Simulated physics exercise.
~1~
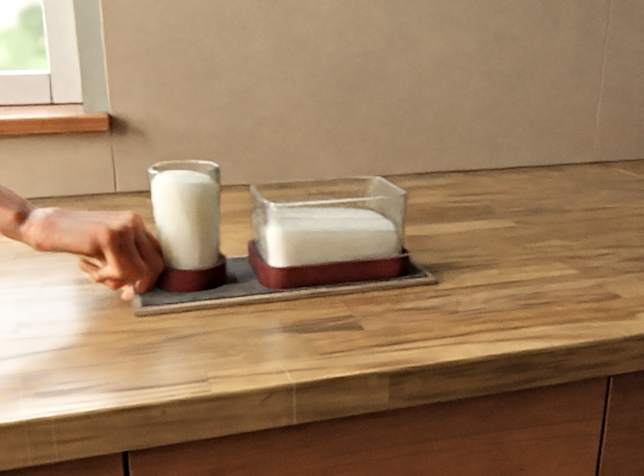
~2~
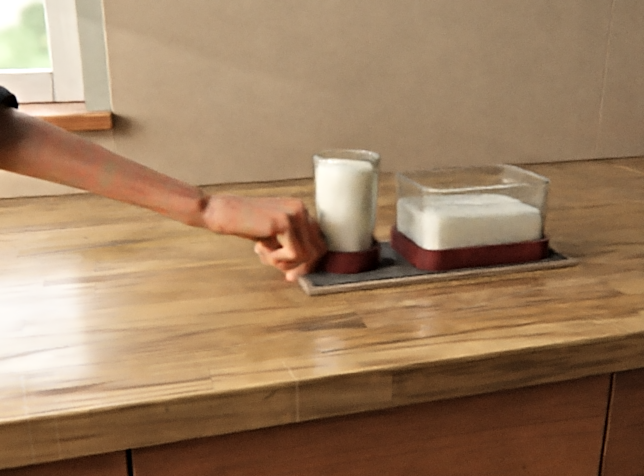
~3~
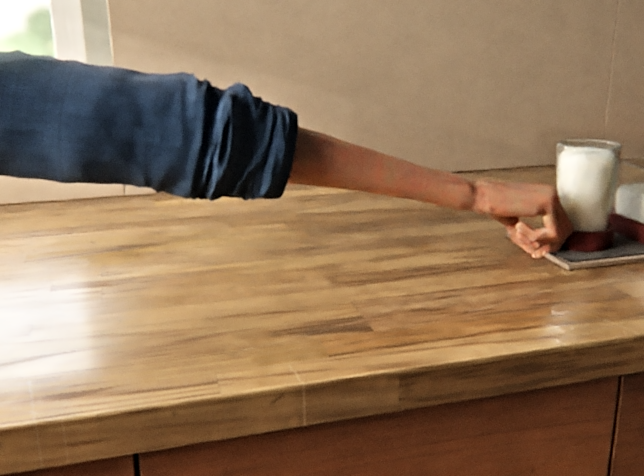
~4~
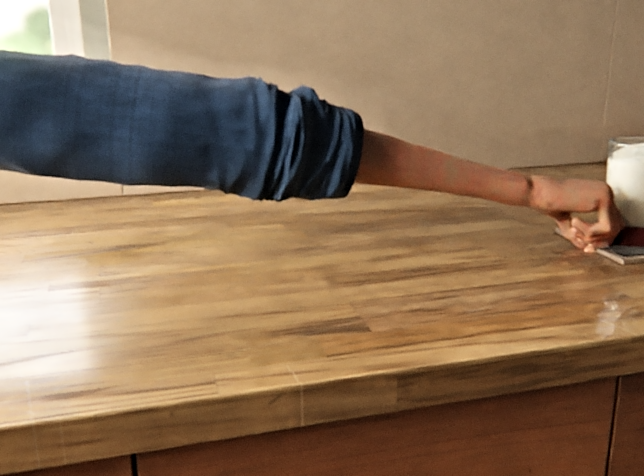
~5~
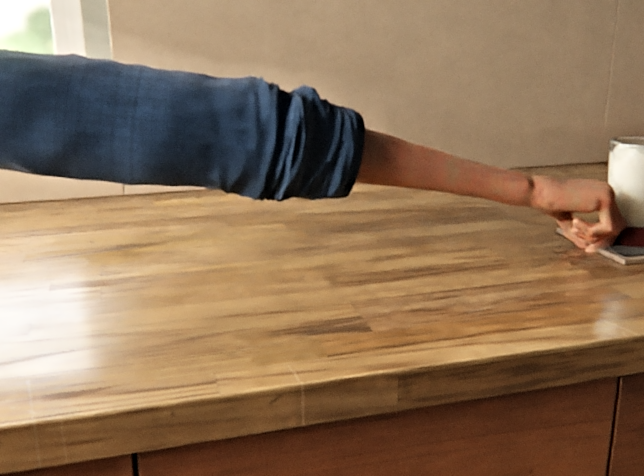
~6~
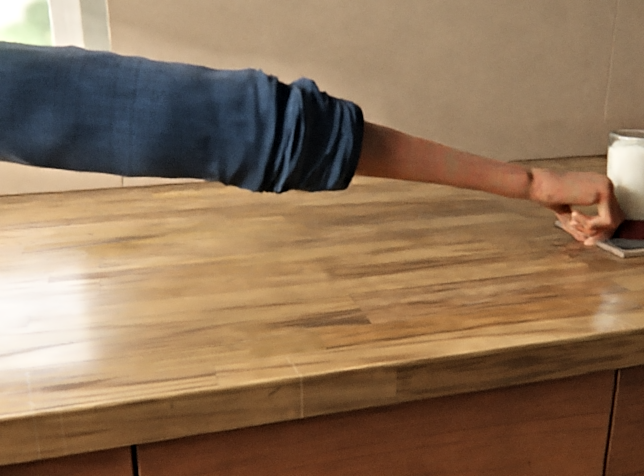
On a wooden kitchen counter, a hand pushed a tray holding an open tall glass and a clear food box of milk to the right, the glass slopping some over, until the tray stopped partly out of view with the hand still on it.
